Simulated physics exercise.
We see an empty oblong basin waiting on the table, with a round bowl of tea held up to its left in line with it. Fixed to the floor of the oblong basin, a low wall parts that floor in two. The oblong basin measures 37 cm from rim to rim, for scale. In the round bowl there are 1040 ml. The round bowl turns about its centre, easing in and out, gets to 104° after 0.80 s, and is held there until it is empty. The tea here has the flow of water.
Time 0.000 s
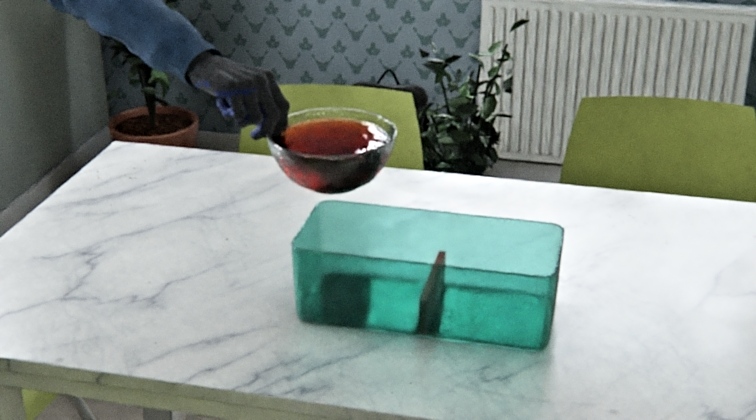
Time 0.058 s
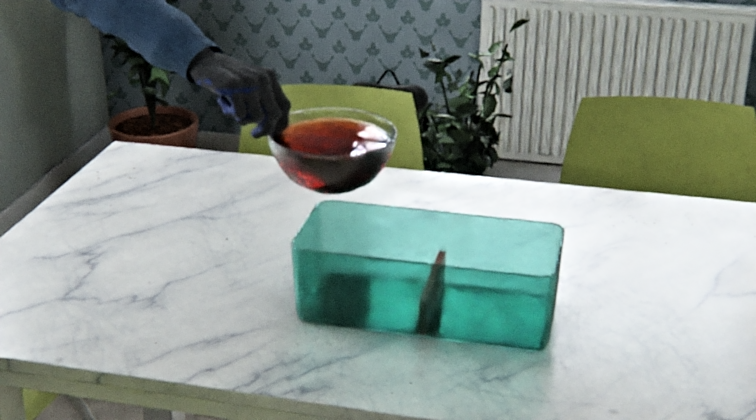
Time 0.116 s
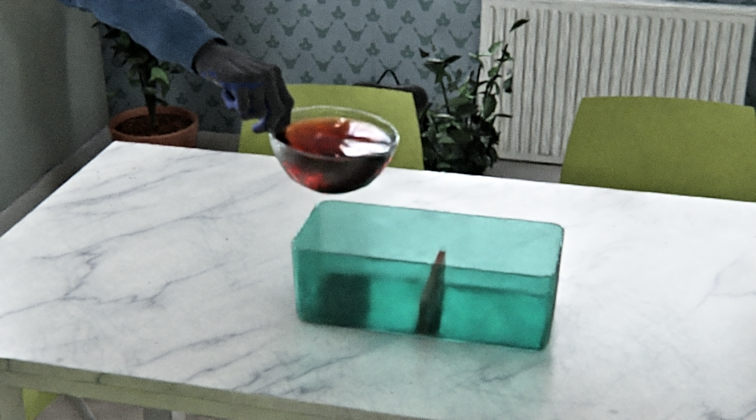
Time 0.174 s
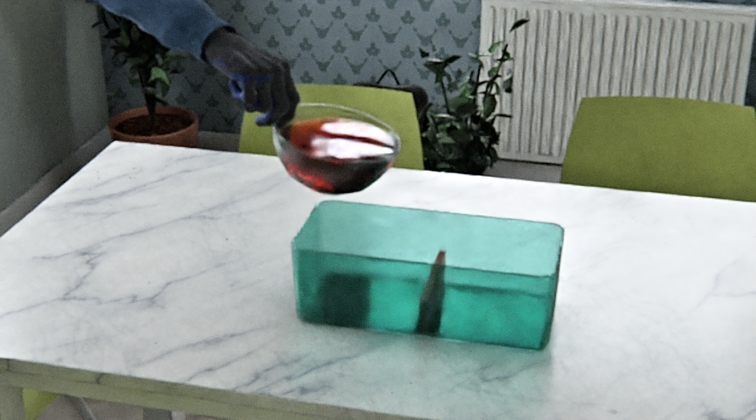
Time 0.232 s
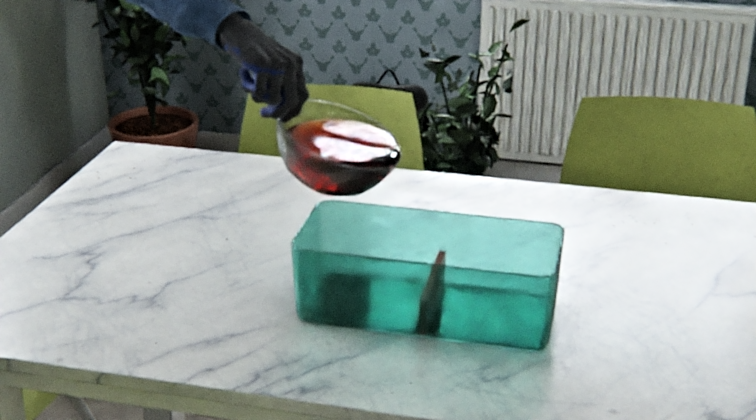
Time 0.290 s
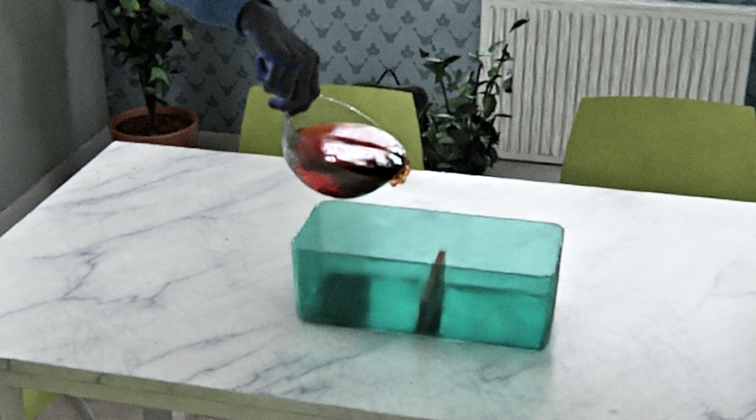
A round glass bowl of reddish-brown tea, held by a gloved hand above a marble-patterned table, tilts gradually to the right until a little tea slips over its rim, above a still, green oblong basin with a low dividing wall.
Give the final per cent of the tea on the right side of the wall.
The right side ends with about 39 per cent.
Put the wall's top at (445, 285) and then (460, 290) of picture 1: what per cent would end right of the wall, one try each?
Respectively 30 and 25 %.
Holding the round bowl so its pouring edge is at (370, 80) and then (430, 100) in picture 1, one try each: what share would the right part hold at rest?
Result: 30 per cent, then 80 per cent.
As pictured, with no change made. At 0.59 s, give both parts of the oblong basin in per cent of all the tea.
About 30 left, 36 right.
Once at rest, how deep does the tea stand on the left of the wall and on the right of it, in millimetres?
The left side settles near 22 mm and the right side near 16 mm.
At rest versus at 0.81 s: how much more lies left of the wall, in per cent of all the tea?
That is roughly 0 in a hundred of the whole.
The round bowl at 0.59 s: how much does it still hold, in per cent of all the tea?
Some 14 % of it is still there.
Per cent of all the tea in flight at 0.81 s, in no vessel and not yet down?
Near 5 percent.
By 0.59 s the tilt is 88° and 14 per cent is still to pour, 29 is left of the wall and 36 right of it.
By 0.81 s the tilt is 104° and 0 per cent is still to pour, 57 is left of the wall and 38 right of it.
By 1.05 s the tilt is 104° and 0 per cent is still to pour, 57 is left of the wall and 39 right of it.
By 1.30 s the tilt is 104° and 0 per cent is still to pour, 57 is left of the wall and 39 right of it.
At rest 57 per cent lies left of the wall, 39 right of it and 4 outside.
